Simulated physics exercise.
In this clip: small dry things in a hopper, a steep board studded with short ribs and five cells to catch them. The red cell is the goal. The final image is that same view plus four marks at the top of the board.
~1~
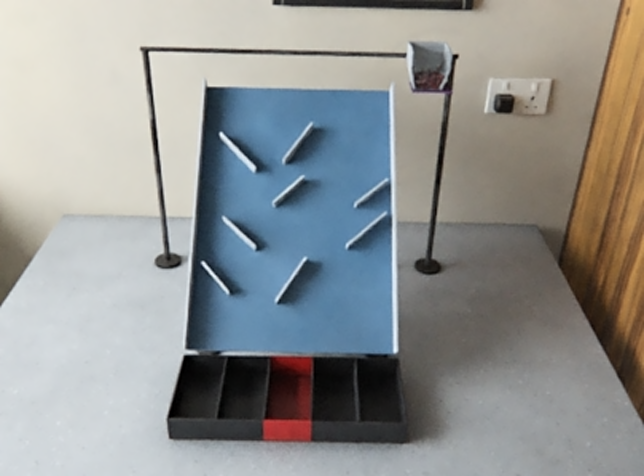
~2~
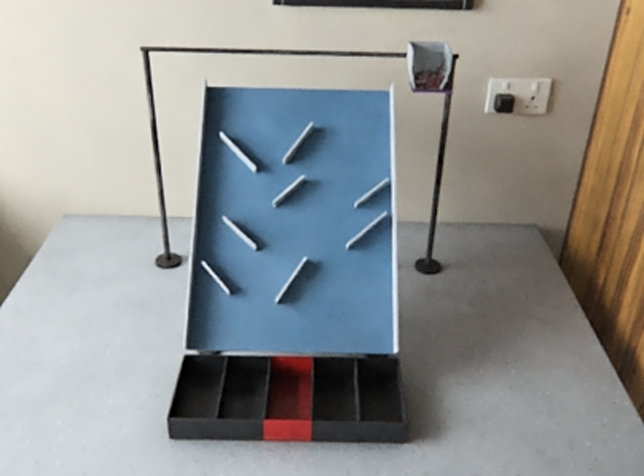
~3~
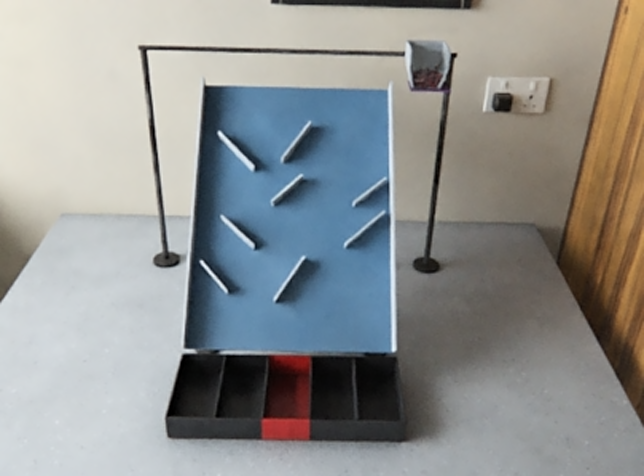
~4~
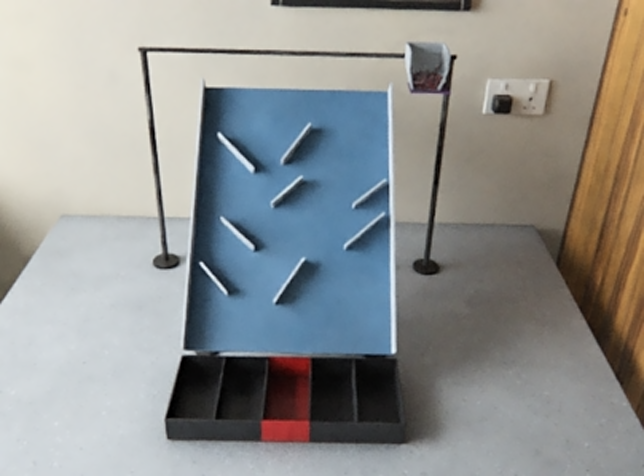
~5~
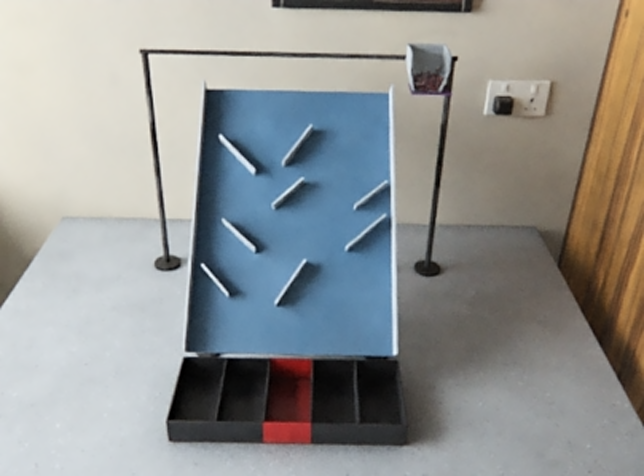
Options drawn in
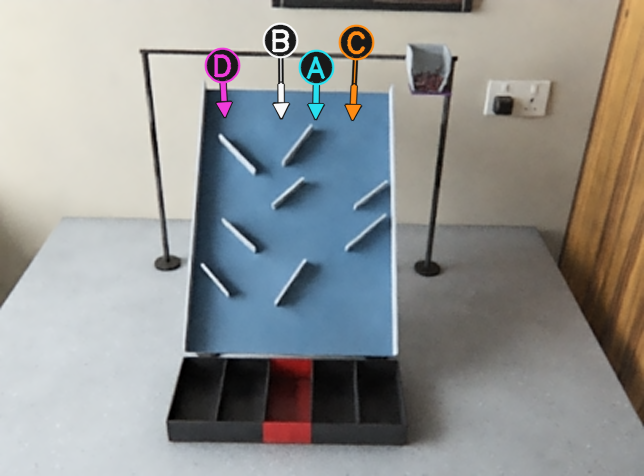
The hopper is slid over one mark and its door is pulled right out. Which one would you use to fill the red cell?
Use mark C.
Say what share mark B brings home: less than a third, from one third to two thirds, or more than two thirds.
Less than a third.
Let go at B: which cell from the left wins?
The second from the left.
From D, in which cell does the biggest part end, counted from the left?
It is the second one.
On the marked copy, mark A meets the board at (315, 113); mark B meets the board at (281, 112); mark C meets the board at (352, 114); mark D meets the board at (224, 111).
For mark A, a small part in the red cell, most in other cells, a stray few held on the board, a small part outside the box.
For mark B, a small part in the red cell, most in other cells, a small part held on the board.
For mark C, about a third in the red cell, about half in other cells, a small part held on the board, a stray few outside the box.
For mark D, a small part in the red cell, most in other cells, a small part held on the board.
